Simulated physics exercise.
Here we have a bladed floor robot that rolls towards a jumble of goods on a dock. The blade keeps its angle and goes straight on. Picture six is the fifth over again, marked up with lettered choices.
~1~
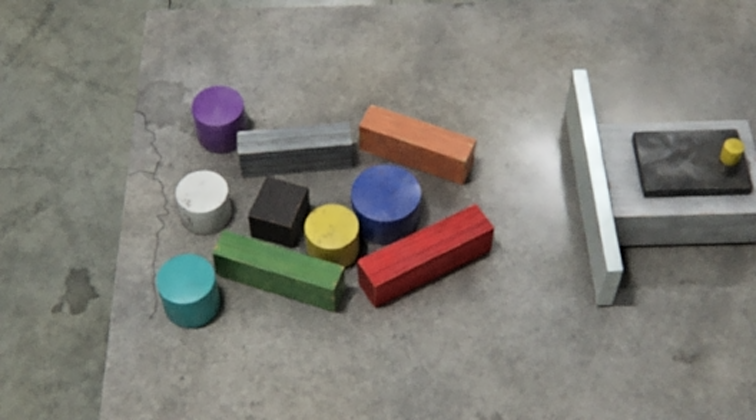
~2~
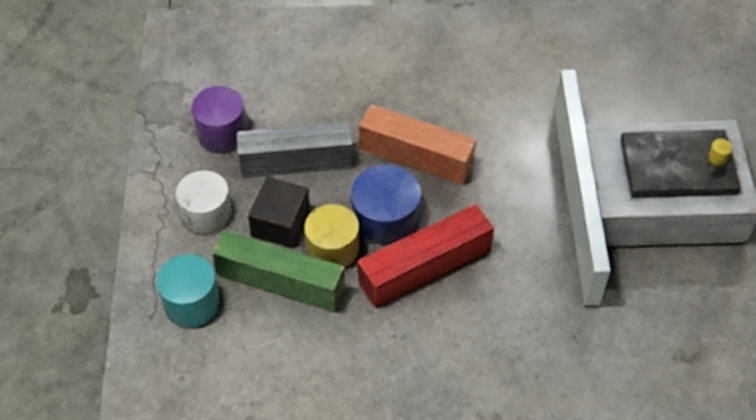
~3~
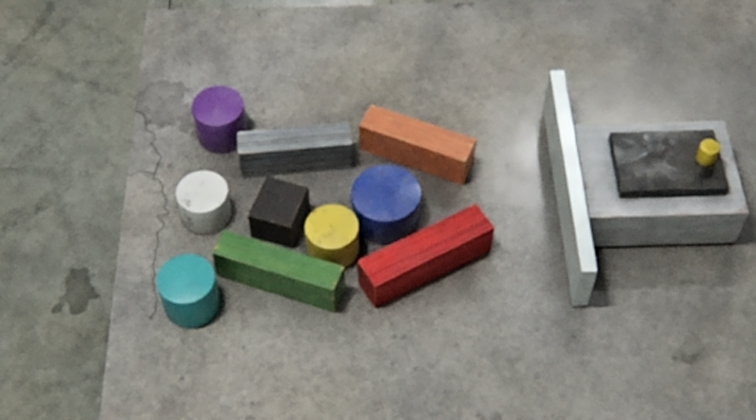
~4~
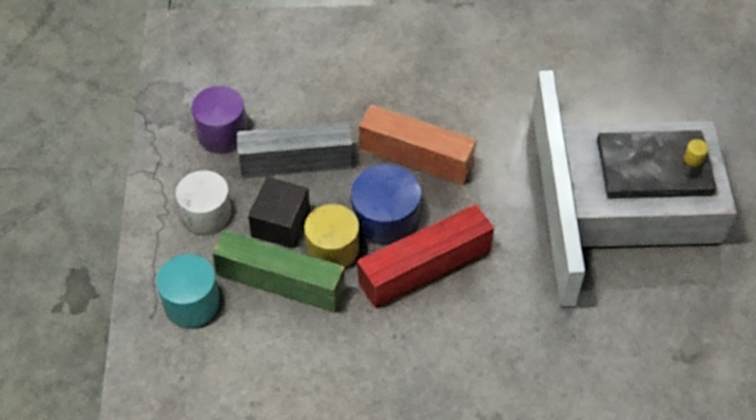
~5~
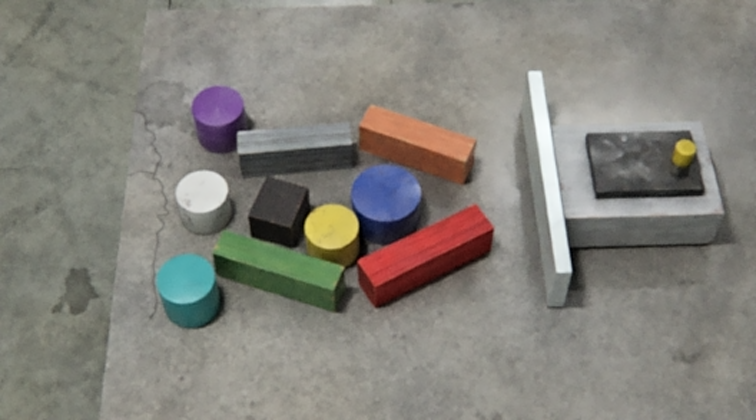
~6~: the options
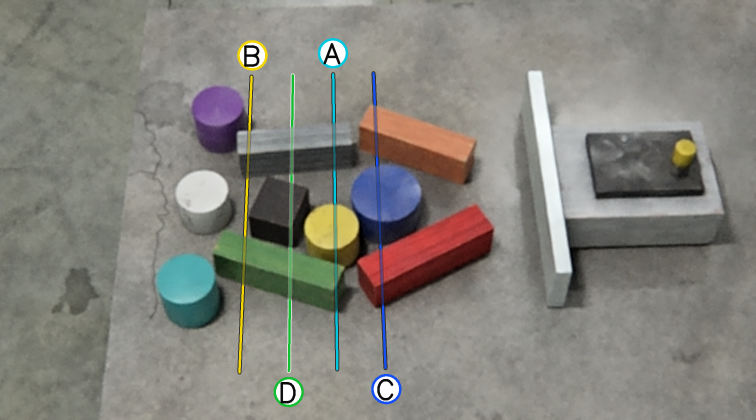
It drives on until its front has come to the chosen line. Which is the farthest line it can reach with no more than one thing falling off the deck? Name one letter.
The farthest such stop is B.
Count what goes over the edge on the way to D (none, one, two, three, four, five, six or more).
The count is none.
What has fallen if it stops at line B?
It is the white canister.
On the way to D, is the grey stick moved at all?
Yes.
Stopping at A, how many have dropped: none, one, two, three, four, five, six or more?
In all, none.
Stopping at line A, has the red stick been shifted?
By then, yes.
On the marked copy, A at (335, 209); B at (246, 211); C at (379, 207); D at (291, 210).
Following B. Soon after the start, robot (527, 166); green bar (264, 281); grey stick (279, 149).
Later, robot (416, 169); white canister (180, 202); black crate (227, 207).
In the end, robot (335, 171); white canister over the edge; turquoise canister (125, 307); one fallen.
As for the rest, A is within the limit but short; C is within the limit but short; D is within the limit but short.
